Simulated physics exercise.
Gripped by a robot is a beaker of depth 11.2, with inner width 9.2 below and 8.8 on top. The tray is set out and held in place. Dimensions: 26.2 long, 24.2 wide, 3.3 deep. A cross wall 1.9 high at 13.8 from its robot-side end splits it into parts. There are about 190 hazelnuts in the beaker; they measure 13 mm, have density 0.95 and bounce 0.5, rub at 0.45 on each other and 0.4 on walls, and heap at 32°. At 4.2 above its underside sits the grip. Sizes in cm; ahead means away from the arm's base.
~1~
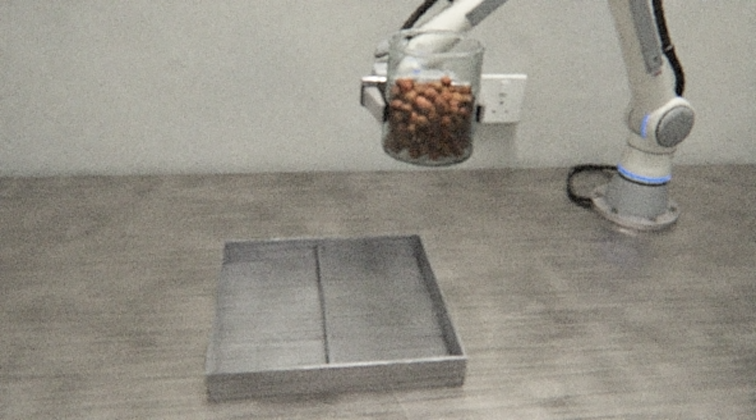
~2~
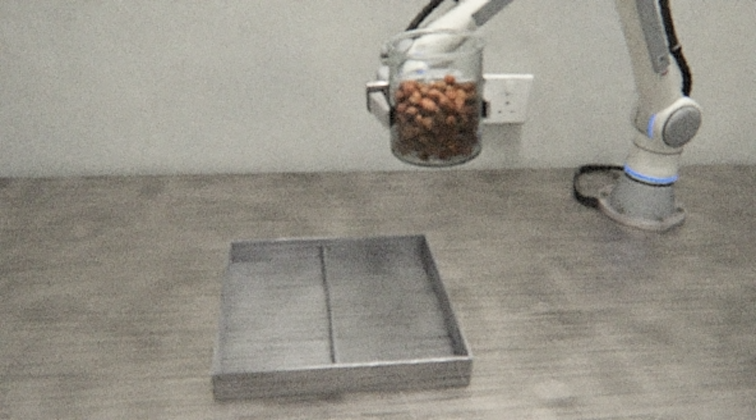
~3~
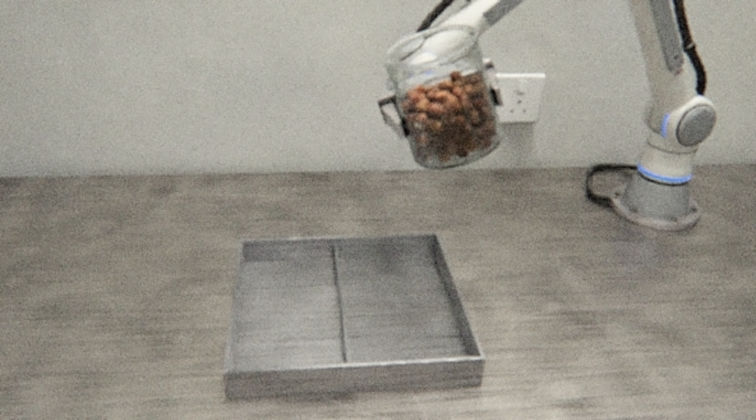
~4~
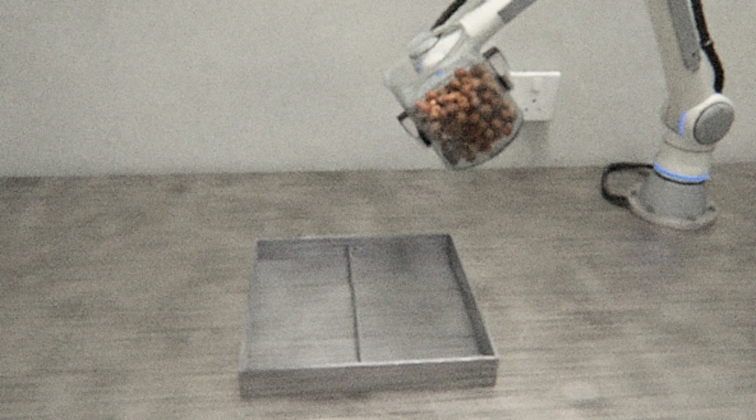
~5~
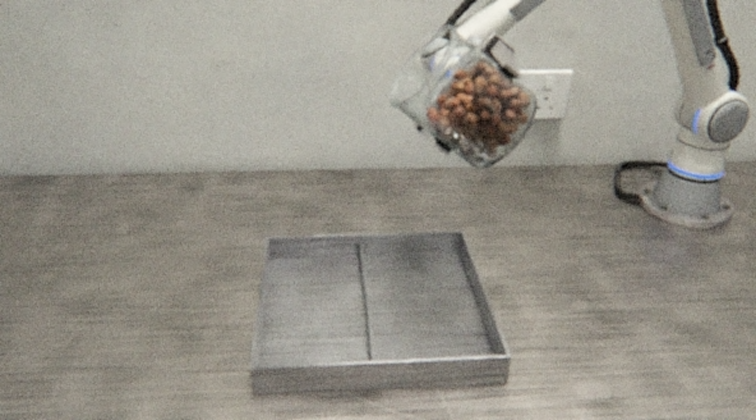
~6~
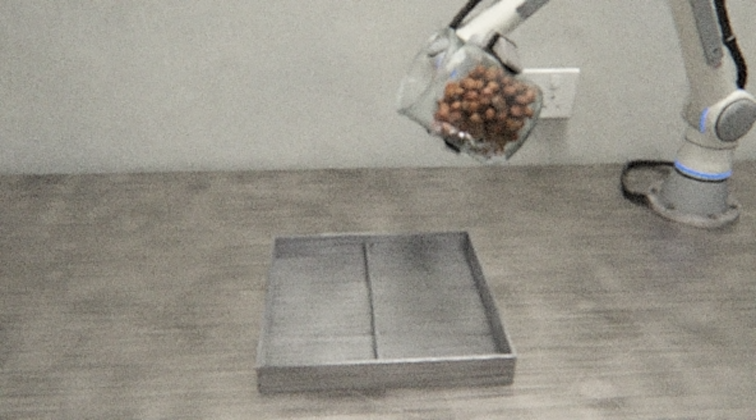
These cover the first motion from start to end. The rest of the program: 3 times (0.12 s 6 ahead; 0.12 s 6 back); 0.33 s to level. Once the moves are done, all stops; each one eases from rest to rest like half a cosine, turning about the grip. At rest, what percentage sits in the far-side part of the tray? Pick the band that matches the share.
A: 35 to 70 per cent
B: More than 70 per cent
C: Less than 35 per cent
Option C: Less than 35 per cent.
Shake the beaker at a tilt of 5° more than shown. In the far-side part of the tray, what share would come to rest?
Some 25 %.
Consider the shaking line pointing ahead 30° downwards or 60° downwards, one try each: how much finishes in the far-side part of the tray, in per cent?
First try about 5 %, second try about 0 %.
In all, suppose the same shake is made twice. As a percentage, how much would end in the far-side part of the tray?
About 5 per cent in that case.
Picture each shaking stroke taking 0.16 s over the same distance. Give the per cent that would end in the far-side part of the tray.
That gives about 5 percent.
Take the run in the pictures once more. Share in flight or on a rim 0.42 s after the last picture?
My guess is some 5 in a hundred.
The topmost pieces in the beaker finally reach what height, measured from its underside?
Roughly 7.0 centimetres.
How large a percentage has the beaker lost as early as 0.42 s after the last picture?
By then near 10 % is out.
Then, 0.42 s on, tilted 58° forward, highest piece 30 above the table; 172 in the beaker, 3 in the robot-side part, 3 in the far-side part, 2 on the table or floor, 10 in flight or on a rim.
Then, 0.84 s on, tilted 41° forward, highest piece 29 above the table; 145 in the beaker, 11 on the table or floor, 10 in the far-side part, 8 in the robot-side part, 16 in flight or on a rim.
Then, 1.25 s on, level, highest piece 30 above the table; 145 in the beaker, 17 in the far-side part, 14 in the robot-side part, 14 on the table or floor.
Then, 2.30 s on, level, highest piece 30 above the table; 145 in the beaker, 17 in the far-side part, 14 in the robot-side part, 14 on the table or floor.
In the end, 145 in the beaker, 17 in the far-side part, 14 in the robot-side part, 14 on the table or floor. That is 9 % in the far-side part of the tray.
